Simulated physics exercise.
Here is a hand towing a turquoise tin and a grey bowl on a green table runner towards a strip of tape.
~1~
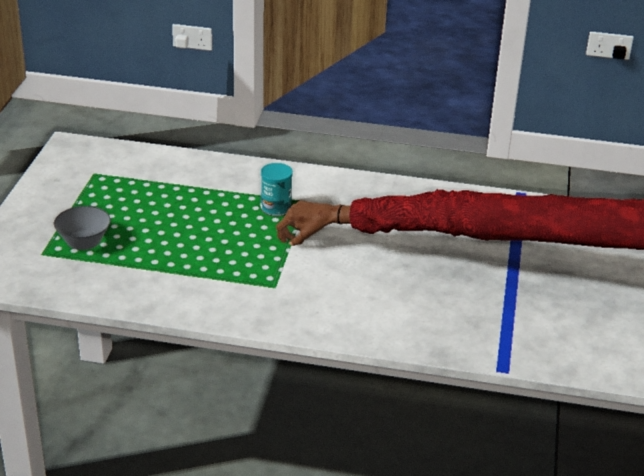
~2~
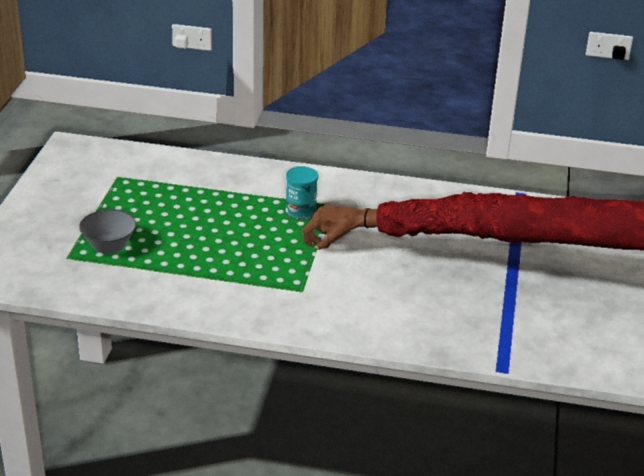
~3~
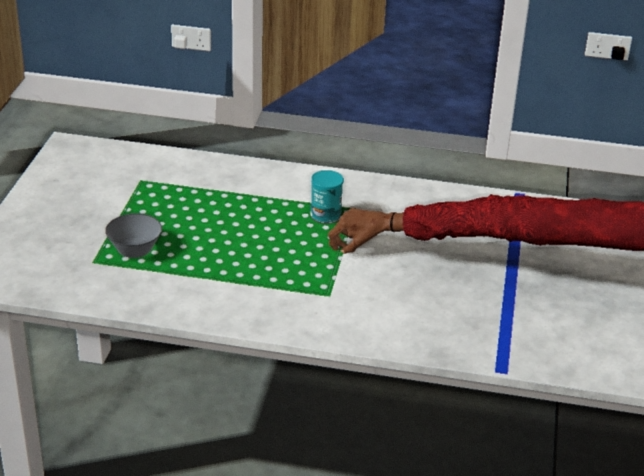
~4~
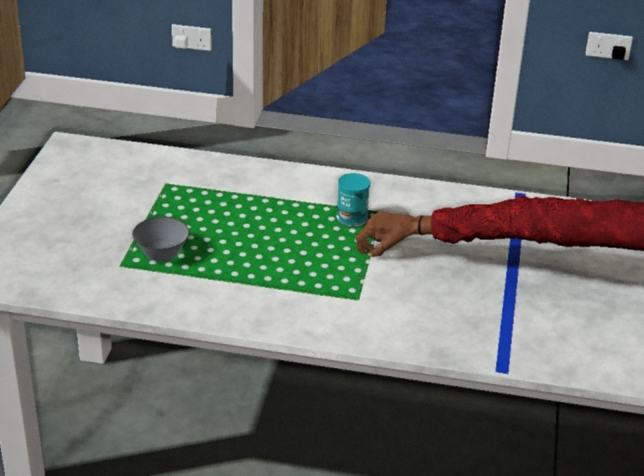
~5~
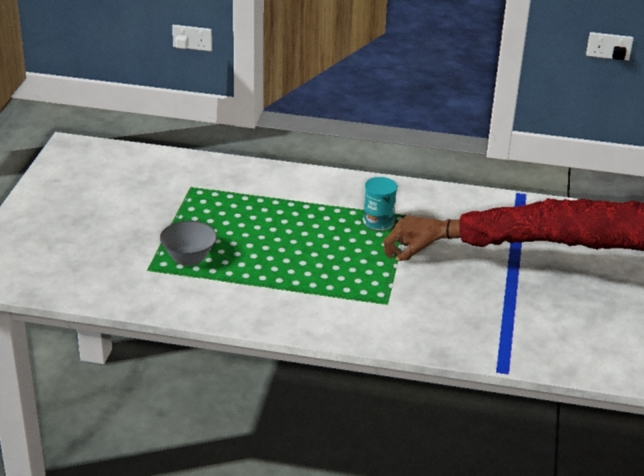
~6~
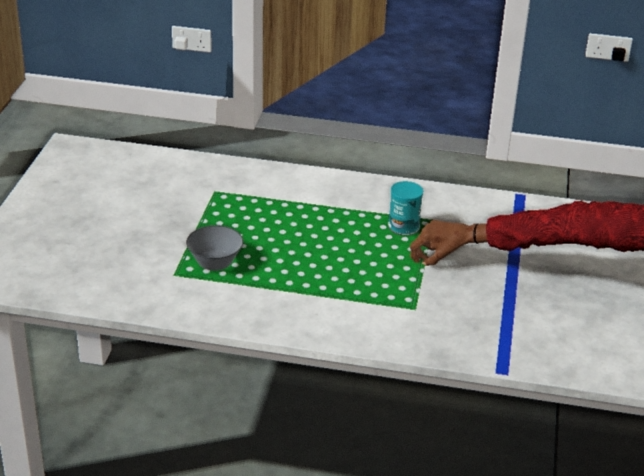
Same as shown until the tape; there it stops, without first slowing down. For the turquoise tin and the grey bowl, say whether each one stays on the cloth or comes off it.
Here is how it goes: The turquoise tin comes off it; the grey bowl stays put.
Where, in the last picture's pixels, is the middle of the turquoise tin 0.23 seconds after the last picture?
At that time it is around pixel (522, 224).
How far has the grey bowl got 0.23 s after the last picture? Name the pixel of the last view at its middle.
Near pixel (334, 268).
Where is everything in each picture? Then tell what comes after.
The first frame shows table runner end (276, 289); turquoise tin (277, 171); grey bowl (82, 221); tape (504, 357).
The second frame shows table runner end (303, 293), far hem (66, 259); grey bowl (108, 225).
The third frame shows table runner end (330, 297); turquoise tin (327, 178).
The fourth frame shows table runner end (359, 301), far hem (119, 267); grey bowl (161, 233).
The fifth frame shows table runner end (388, 305); turquoise tin (381, 185).
The sixth frame shows table runner end (416, 310), far hem (173, 276); turquoise tin (407, 190); grey bowl (215, 241); tape (504, 359).
Then, 0.12 s on from there, hem short of the tape; turquoise tin on the cloth near (469, 217); grey bowl on the cloth near (280, 260).
Then, 0.23 s on from there, hem at the tape; turquoise tin ahead of the hem near (522, 224); grey bowl on the cloth near (334, 268).
In the end, hem at the tape; turquoise tin knocked over near (577, 237); grey bowl on the cloth near (370, 273). The turquoise tin slides clear of the cloth and the grey bowl keeps its seat.
